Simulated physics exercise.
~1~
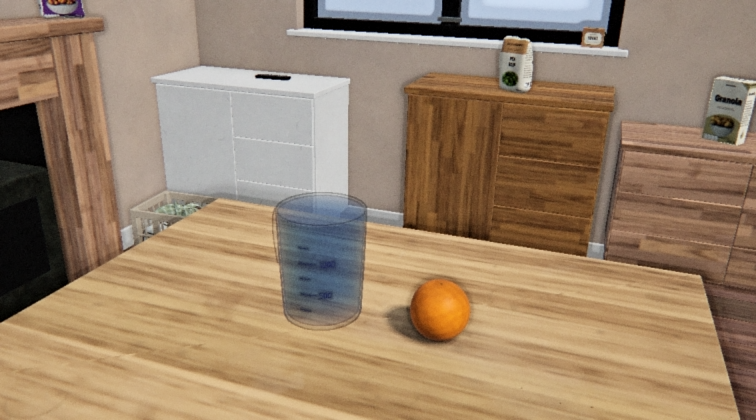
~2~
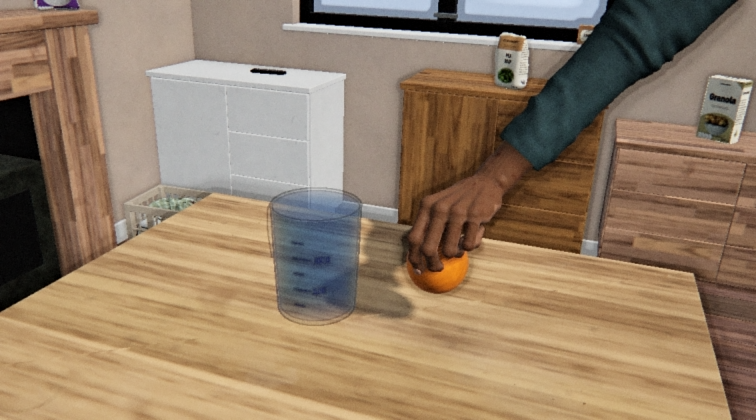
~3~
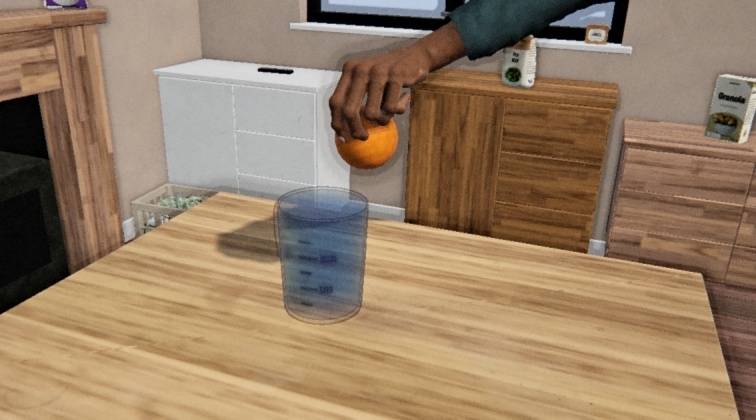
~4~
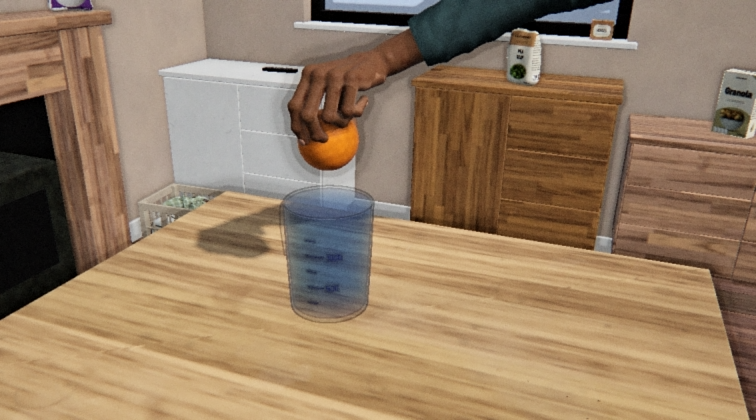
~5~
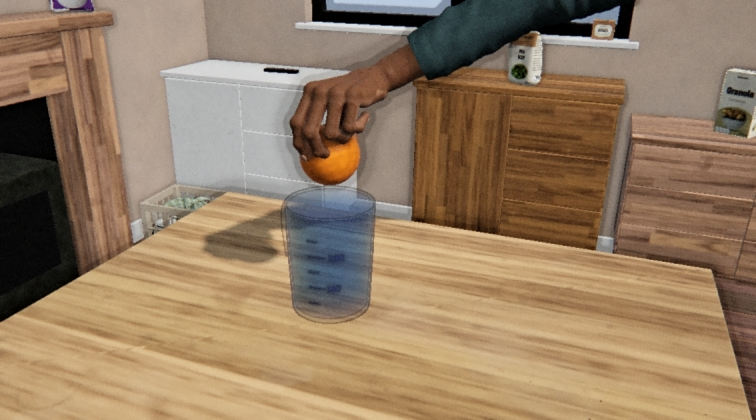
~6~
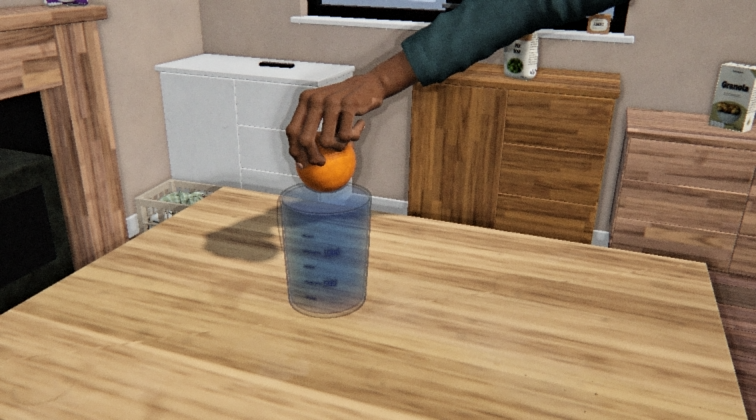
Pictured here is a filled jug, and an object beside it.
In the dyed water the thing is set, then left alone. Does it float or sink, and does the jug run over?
Once released it stays up top; meanwhile the jug pours over the edge.
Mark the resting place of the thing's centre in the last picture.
Roughly at pixel (326, 211).
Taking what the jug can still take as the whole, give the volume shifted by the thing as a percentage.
By my reckoning, it comes to 460 percent.
Next, the orange enters the dyed water; the jug is full to the brim; it has run over.
After that, the orange comes up again; the jug is full to the brim; it has run over.
Finally, the orange rides on the surface; the jug is full to the brim; it has run over.
